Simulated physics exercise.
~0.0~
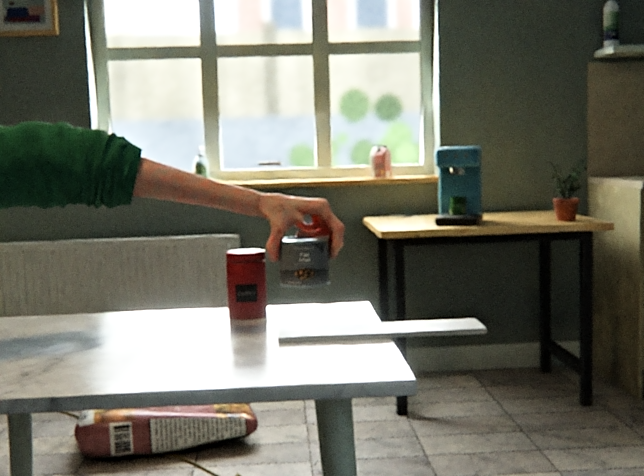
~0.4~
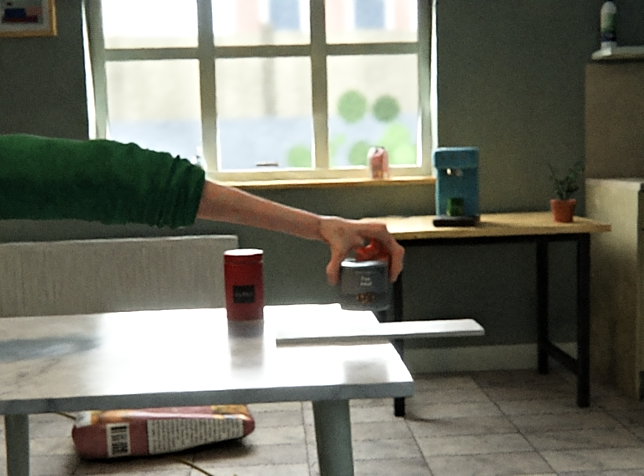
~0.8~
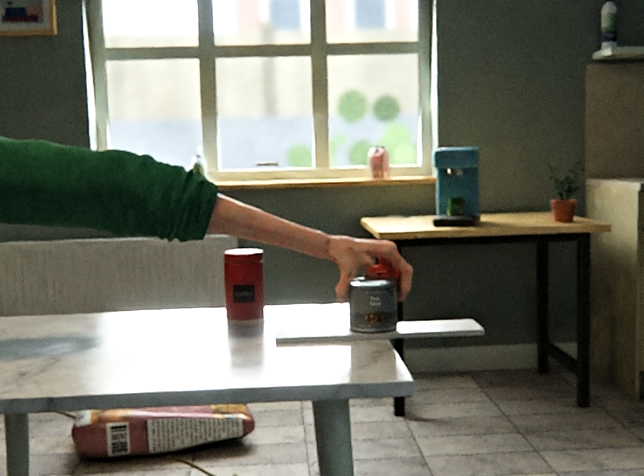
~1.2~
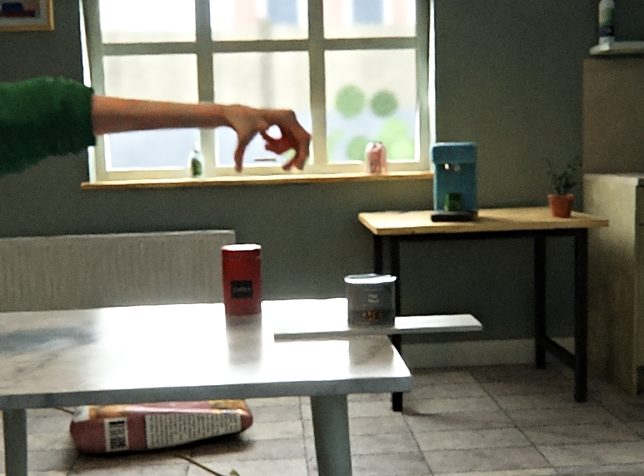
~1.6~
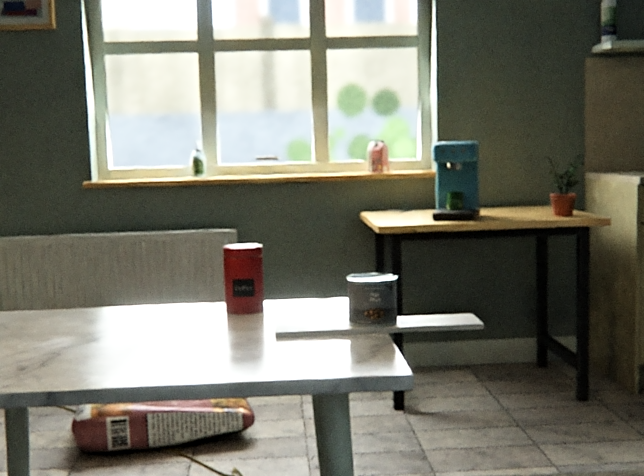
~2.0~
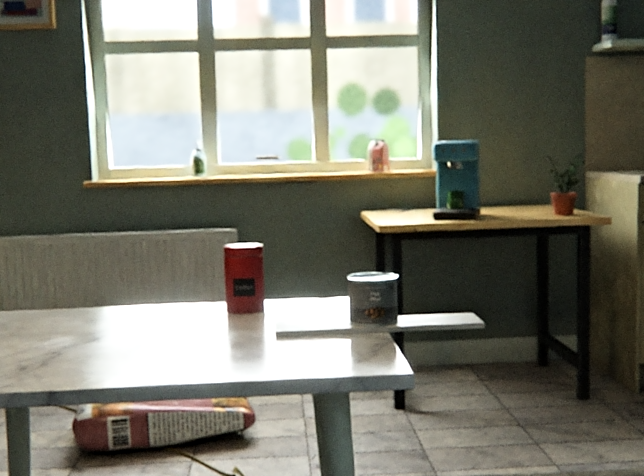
A grey tin, held from above by a green-sleeved hand, moves right past a red jar and is lowered onto a white board jutting over the table's end. The hand lets go and withdraws to the left, and the tin, board and jar stay in place.
